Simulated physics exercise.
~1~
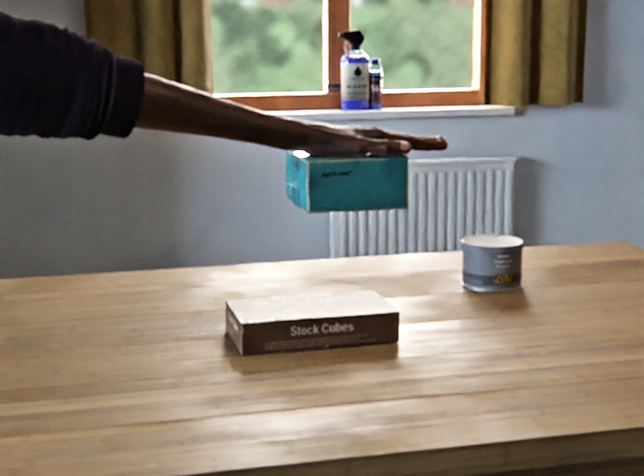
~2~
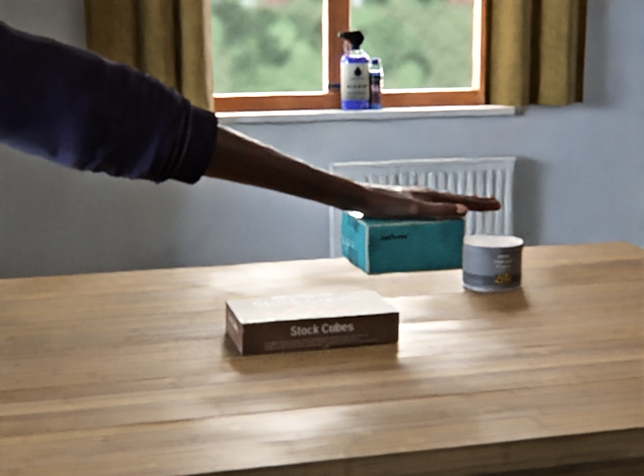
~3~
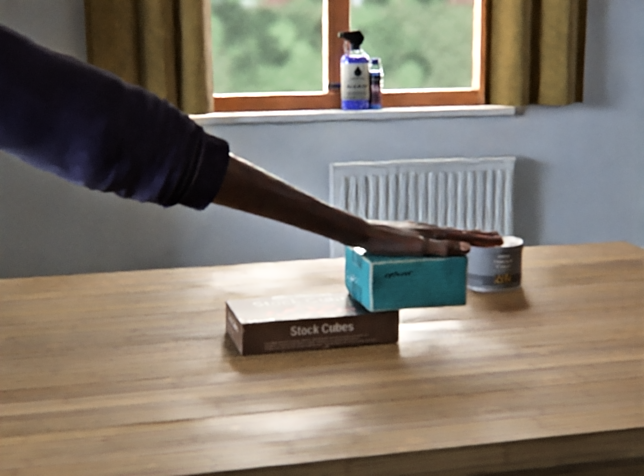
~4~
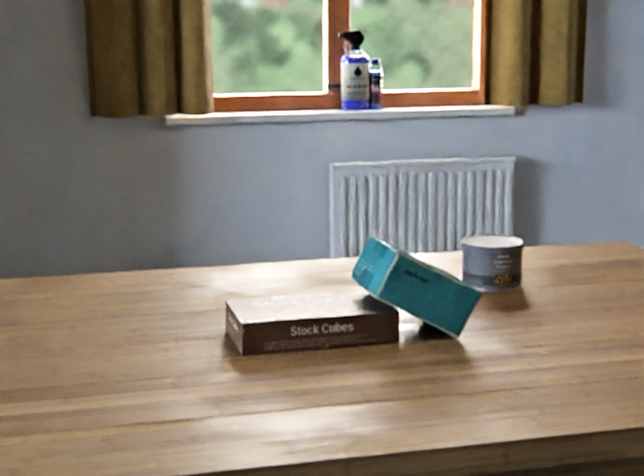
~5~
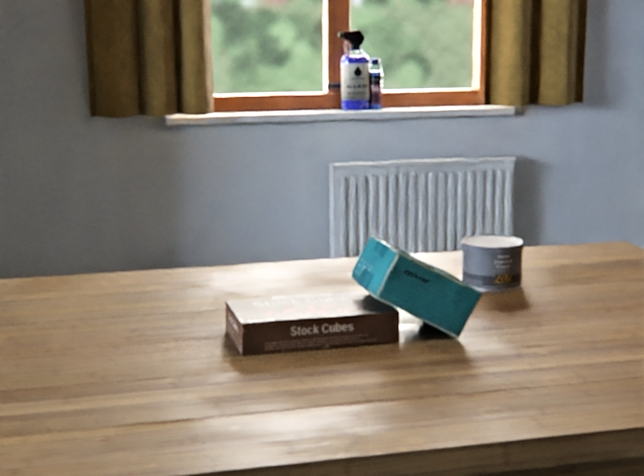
A hand sets a turquoise box on a brown packet's edge and it tips, resting askew.
